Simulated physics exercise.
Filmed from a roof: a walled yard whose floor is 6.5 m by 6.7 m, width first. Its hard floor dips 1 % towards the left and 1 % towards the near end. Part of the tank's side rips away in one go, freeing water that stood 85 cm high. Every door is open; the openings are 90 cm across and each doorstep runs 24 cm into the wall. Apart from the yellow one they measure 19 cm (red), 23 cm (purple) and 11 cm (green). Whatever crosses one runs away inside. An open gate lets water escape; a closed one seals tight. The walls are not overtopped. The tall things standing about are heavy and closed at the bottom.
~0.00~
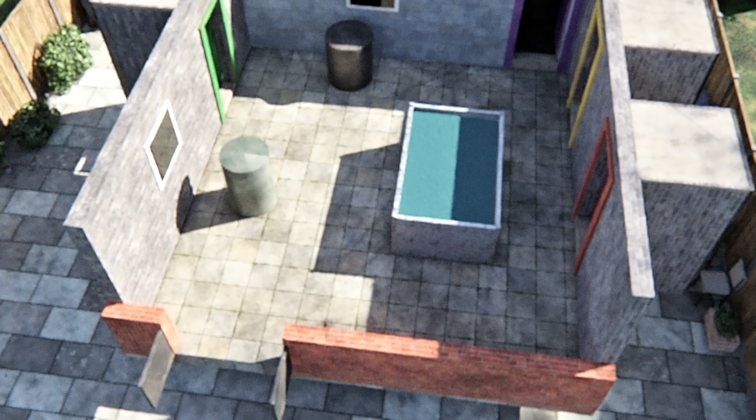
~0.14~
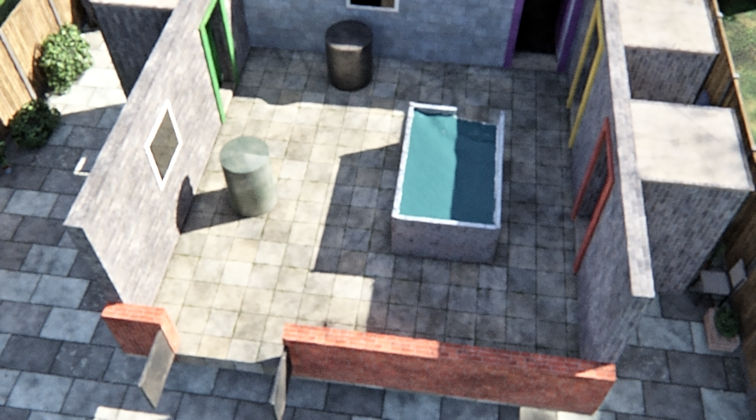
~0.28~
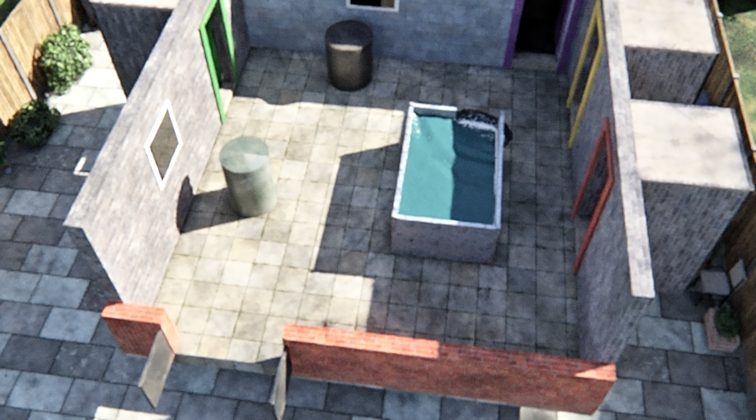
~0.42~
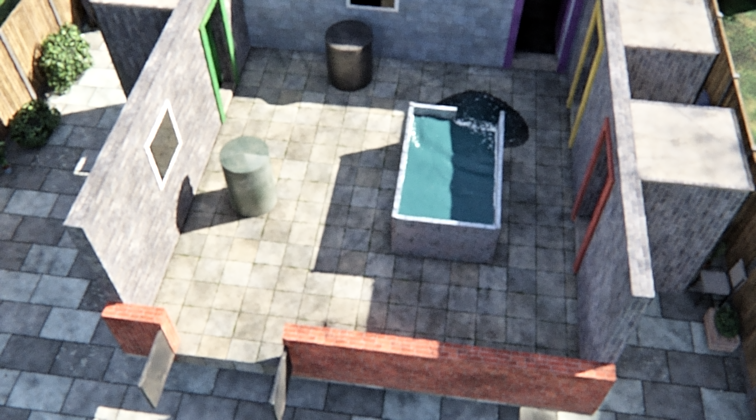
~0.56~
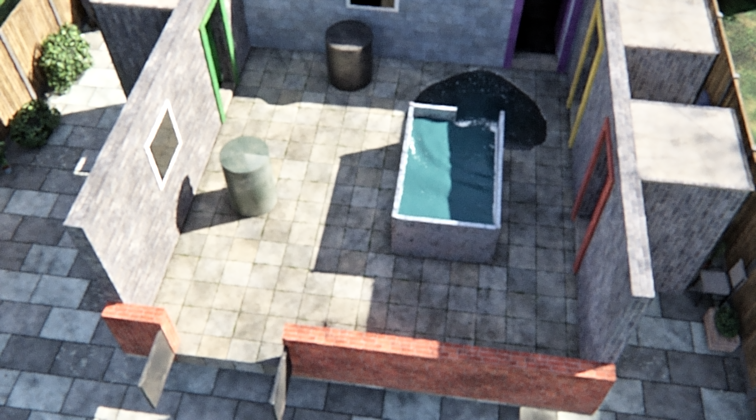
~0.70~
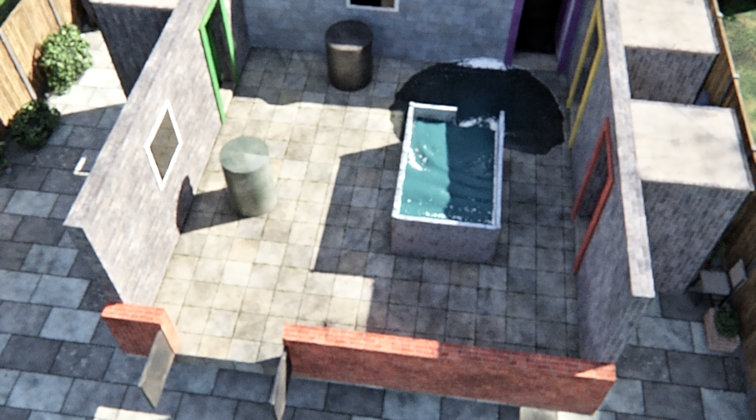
In this clip, a tank of teal water stands in a walled, paved yard until part of its far side gives way, and water pours out behind it, spreading across the floor in a widening dark pool.
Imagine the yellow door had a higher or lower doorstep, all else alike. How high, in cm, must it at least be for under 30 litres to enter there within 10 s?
At least 14.5 cm or so.
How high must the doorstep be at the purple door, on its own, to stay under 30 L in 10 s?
About 27 cm at purple.
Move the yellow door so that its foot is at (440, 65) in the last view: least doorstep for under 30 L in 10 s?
Roughly 23 cm.
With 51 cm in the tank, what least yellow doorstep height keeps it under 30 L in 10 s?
Then roughly 7.0 cm.
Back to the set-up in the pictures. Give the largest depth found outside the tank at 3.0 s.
Up to some 32 cm.
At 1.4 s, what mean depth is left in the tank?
Roughly 62 cm on average.
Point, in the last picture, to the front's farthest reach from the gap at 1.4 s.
Near (345, 55).
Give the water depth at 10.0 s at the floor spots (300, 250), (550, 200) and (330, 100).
In that order: 4, 3 and 1 cm.
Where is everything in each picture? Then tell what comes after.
In the first frame, the tank at (451, 165) is whole and still, 85 cm deep; the yellow door at (583, 85) is dry.
In the second frame, the gap is on the far side, the front 0.4 m out at a hidden place; the back of the tank holds 85 cm.
In the third frame, the front is at a hidden place, 0.9 m from the gap on the far side; 0.8 m2 of floor is wet, 85 cm left at the back.
In the fourth frame, the gap is on the far side, the front 1.4 m out at (469, 94); the back of the tank holds 85 cm.
In the fifth frame, the gap is on the far side, the front 2.0 m out at (474, 74); the back of the tank holds 85 cm.
In the sixth frame, the front is at (523, 70), 2.3 m from the gap on the far side; 5.5 m2 of floor is wet, 80 cm left at the back; 0.3 m in a straight line remain to the yellow door at (583, 85).
After 1.4 s water covers 20 % of the floor, deepest (50 cm) near (568, 73); 12 cm at the yellow door, 0 litres in over its 25 cm doorstep.
After 3.0 s water covers 35 % of the floor, deepest (32 cm) near (378, 70); 20 cm at the yellow door, 0 litres in over its 25 cm doorstep.
After 10.0 s water covers 95 % of the floor, deepest (12 cm) near (143, 333); 8 cm at the yellow door, 0 litres in over its 25 cm doorstep.
At the yellow door as built, the water arrived by 0.8 s and peaked near 20 cm at 2.8 s.
With a doorstep of 12 cm, 55 litres would have come in within the 10 s; with 16 cm, 18 litres. So under 30 litres takes about 14.5 cm.
